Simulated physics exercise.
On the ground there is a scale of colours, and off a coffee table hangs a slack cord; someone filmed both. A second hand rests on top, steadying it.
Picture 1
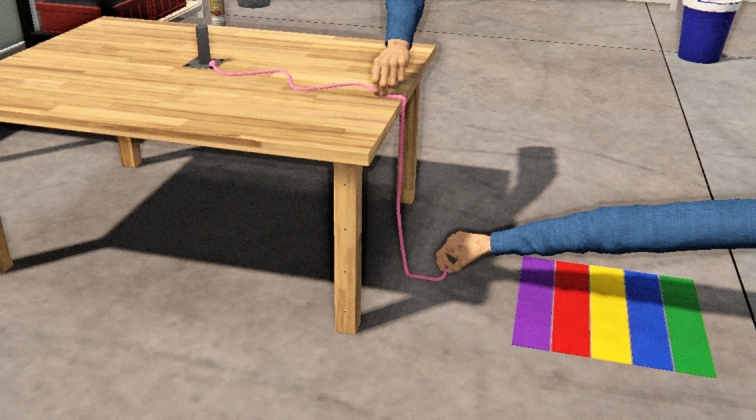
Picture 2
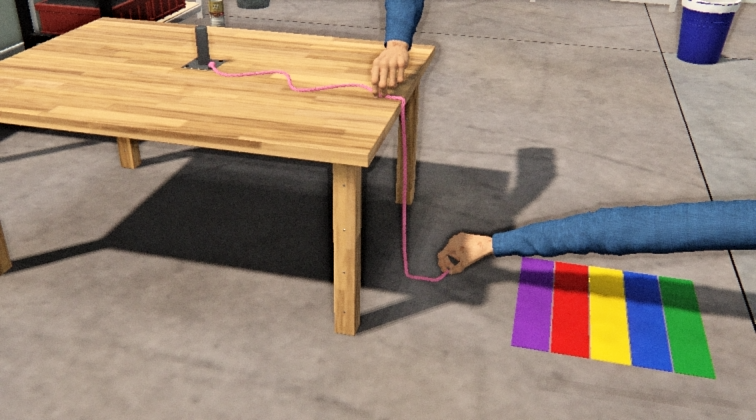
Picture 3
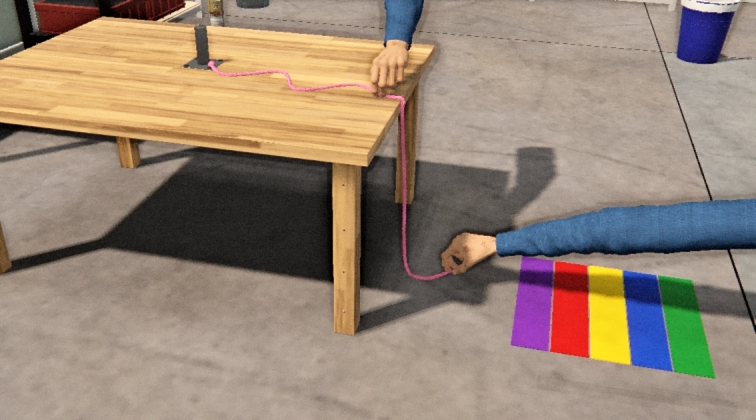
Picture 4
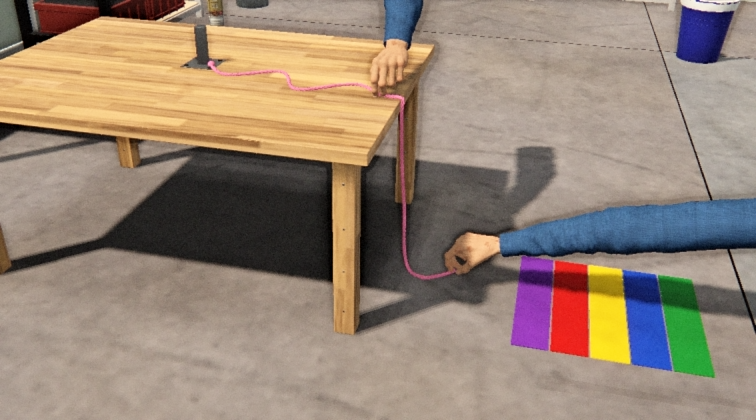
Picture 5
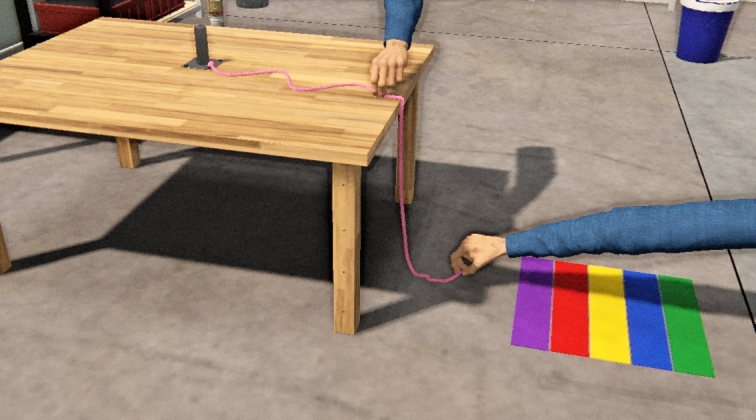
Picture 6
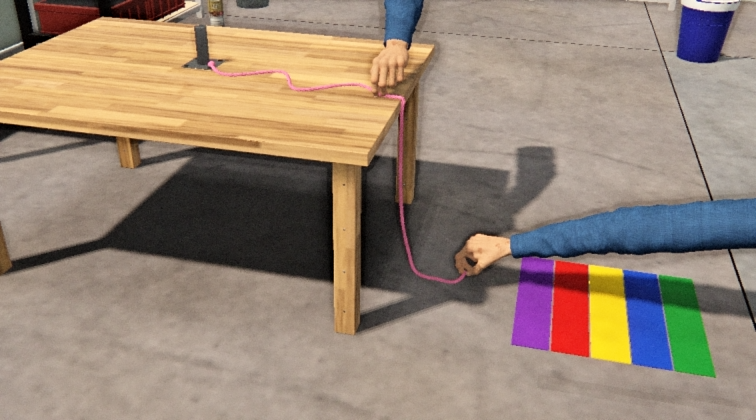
A hand holding the end of a slack pink cord moved slightly to the right near the ground, toward the strips of colour, while another hand kept the cord pressed on the wooden table's edge.
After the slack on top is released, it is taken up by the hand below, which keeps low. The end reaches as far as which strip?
As far as the blue strip.
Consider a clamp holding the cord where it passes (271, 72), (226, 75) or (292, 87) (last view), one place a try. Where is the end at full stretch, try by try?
For the three tries you'd see (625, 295), (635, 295) and (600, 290).
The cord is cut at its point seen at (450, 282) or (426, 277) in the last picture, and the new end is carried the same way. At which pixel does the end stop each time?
One per try, the spots are (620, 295) and (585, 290).
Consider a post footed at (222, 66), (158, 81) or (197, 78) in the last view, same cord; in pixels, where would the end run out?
(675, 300), (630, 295) and (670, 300).
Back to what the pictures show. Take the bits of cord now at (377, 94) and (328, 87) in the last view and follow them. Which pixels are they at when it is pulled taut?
The first one ends up at (431, 122) and the second one at (375, 91).
A little later, end near (589, 290); over red.
Next, end near (628, 295); over yellow.
When it is tight, end near (651, 299); over blue. The blue one.
